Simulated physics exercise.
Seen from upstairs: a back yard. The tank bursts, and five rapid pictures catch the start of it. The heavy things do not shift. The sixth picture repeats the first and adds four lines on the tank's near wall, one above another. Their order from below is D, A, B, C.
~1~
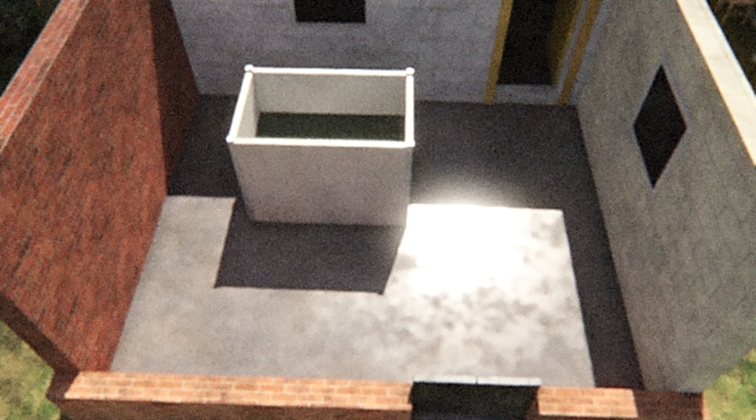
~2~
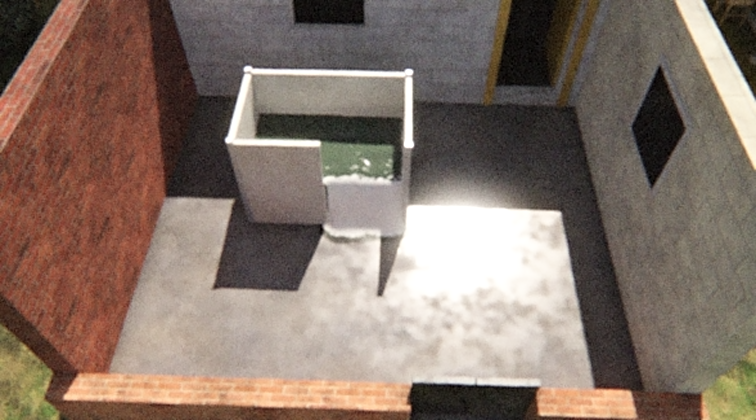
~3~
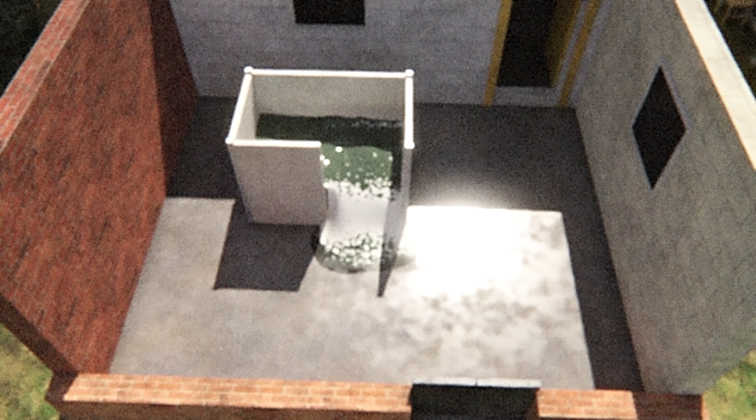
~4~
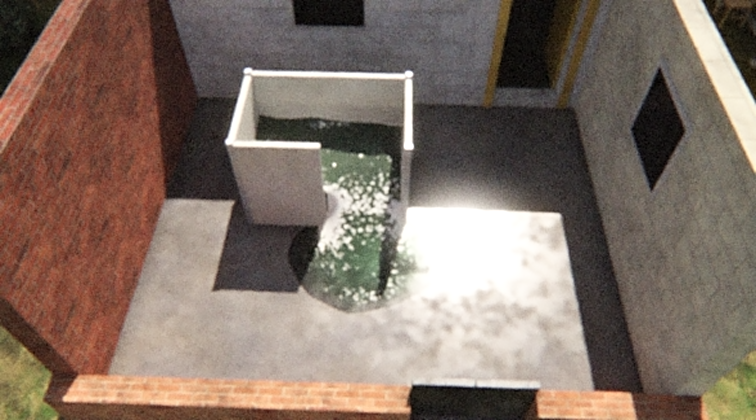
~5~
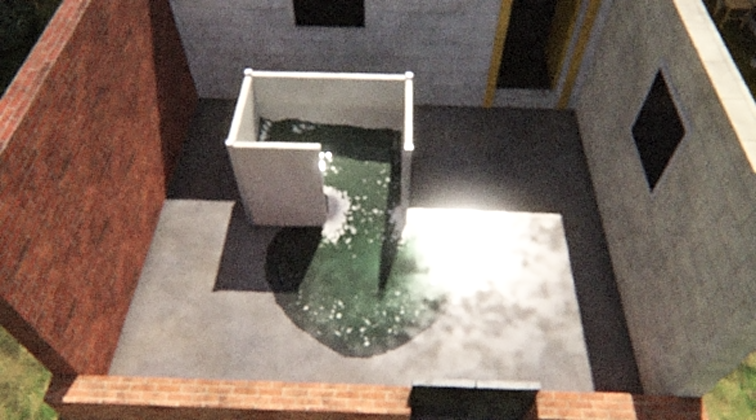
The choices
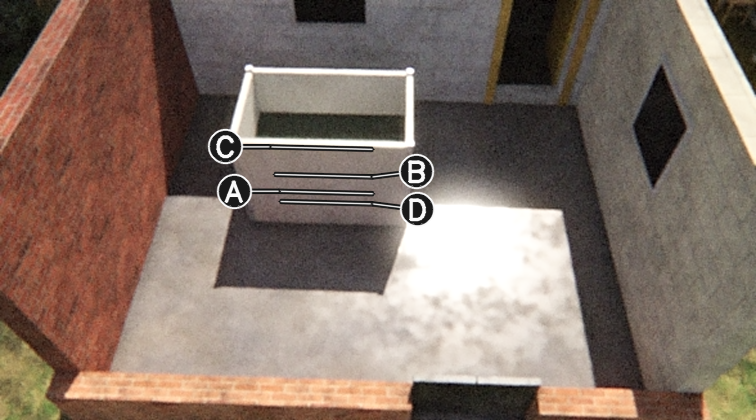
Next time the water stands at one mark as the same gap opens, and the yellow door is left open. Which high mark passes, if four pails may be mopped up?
The answer is mark B.
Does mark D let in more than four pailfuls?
No.
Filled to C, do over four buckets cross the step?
Yes, it does.
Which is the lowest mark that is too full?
It is C.
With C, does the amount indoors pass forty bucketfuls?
No, it does not.
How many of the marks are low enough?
Three of them.
On the marked copy, A at (325, 192); B at (323, 175); C at (320, 148); D at (326, 202); from the bottom up D, A, B, C.
With A, nothing gets over.
With B, a bucket or two gets in.
With C, about 13 bucketfuls get in.
With D, nothing gets over.
